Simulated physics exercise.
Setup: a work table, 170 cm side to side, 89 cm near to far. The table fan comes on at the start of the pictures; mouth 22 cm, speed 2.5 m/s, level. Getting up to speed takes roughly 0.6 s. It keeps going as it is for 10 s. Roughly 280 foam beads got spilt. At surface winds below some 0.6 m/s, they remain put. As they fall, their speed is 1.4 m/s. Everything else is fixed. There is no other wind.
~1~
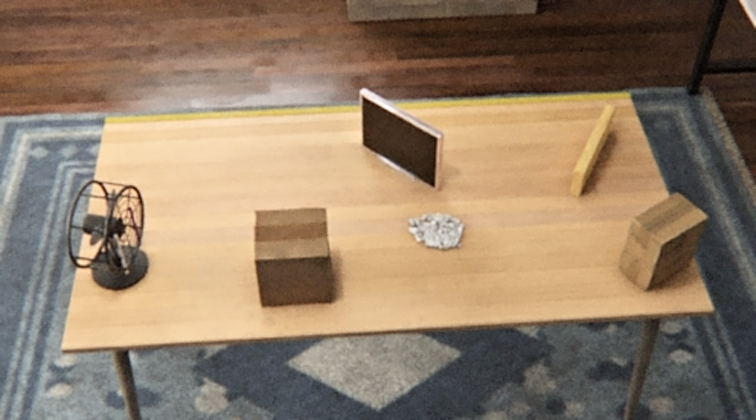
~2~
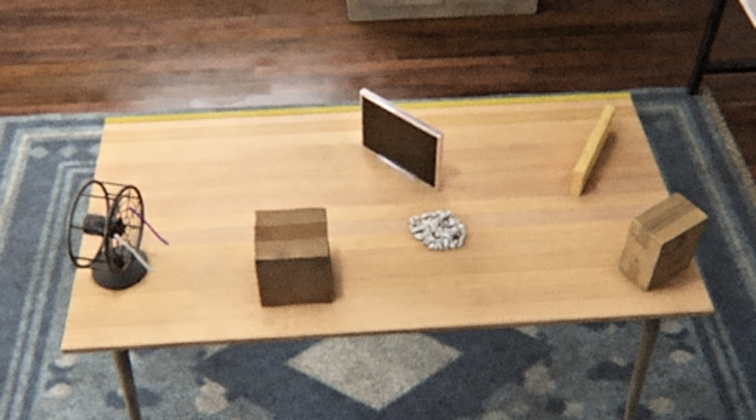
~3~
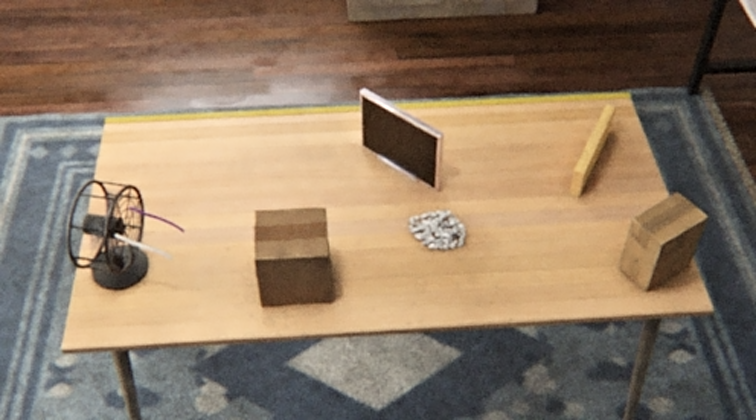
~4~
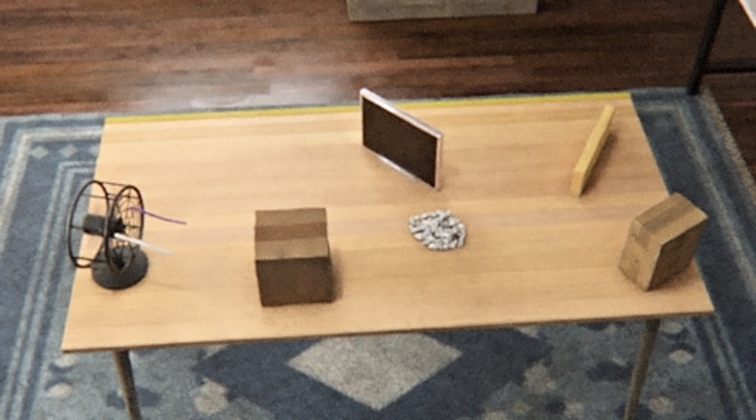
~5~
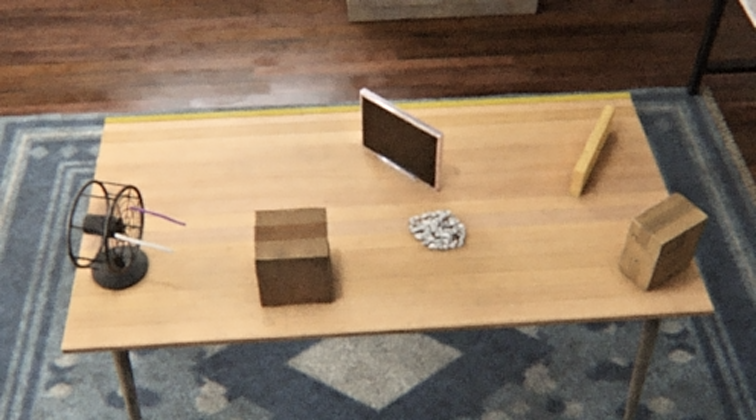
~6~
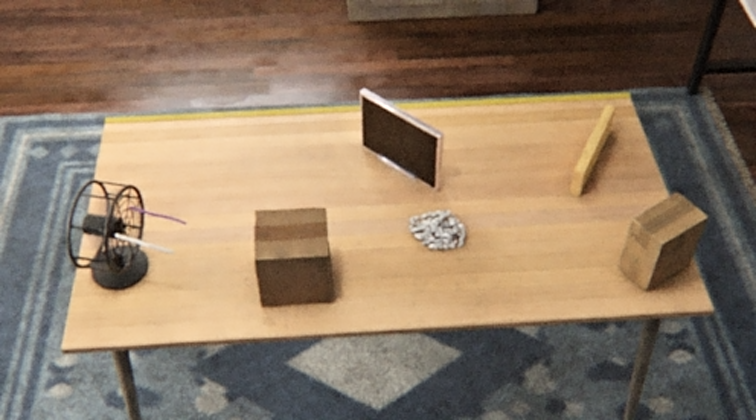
The clip opens on a wooden table holding a black fan at the left, two cardboard boxes, a dark screen, a yellow bar and a small pale pile. Thin purple and white ribbons then stream rightward from the fan and flutter slightly, while the pile and everything else stay in place.
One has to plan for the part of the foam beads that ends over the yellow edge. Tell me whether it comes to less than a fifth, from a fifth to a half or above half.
It comes to under one in five.
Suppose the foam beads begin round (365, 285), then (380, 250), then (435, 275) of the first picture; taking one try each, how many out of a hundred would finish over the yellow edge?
Going through the three spots in order, you'd get 0 percent, 0 percent and 0 percent.
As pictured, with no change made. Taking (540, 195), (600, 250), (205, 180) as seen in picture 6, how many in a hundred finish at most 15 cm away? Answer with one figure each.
In order: About 15 %, then 40 %, then 0 %.
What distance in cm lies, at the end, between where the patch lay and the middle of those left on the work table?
The middle ends up about 45 cm from the start.
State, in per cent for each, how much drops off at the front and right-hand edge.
About 2 % front, about 20 % right-hand.
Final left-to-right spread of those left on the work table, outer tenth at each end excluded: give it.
Around 30 centimetres from left to right.
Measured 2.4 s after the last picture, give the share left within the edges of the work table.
Estimated share: Some 100 %.
Then, 1.2 s after the last picture the count stands so, 0 % are over the yellow edge; the middle of those still in play is near (441, 230).
Then, 2.4 s after the last picture the count stands so, 0 % are over the yellow edge; the middle of those still in play is near (514, 234).
Then, 4.7 s after the last picture the count stands so, 0 % are over the yellow edge; the middle of those still in play is near (583, 225).
Then, 9.2 s after the last picture, at the end, 0 % are over the yellow edge; the middle of those still in play is near (601, 229).
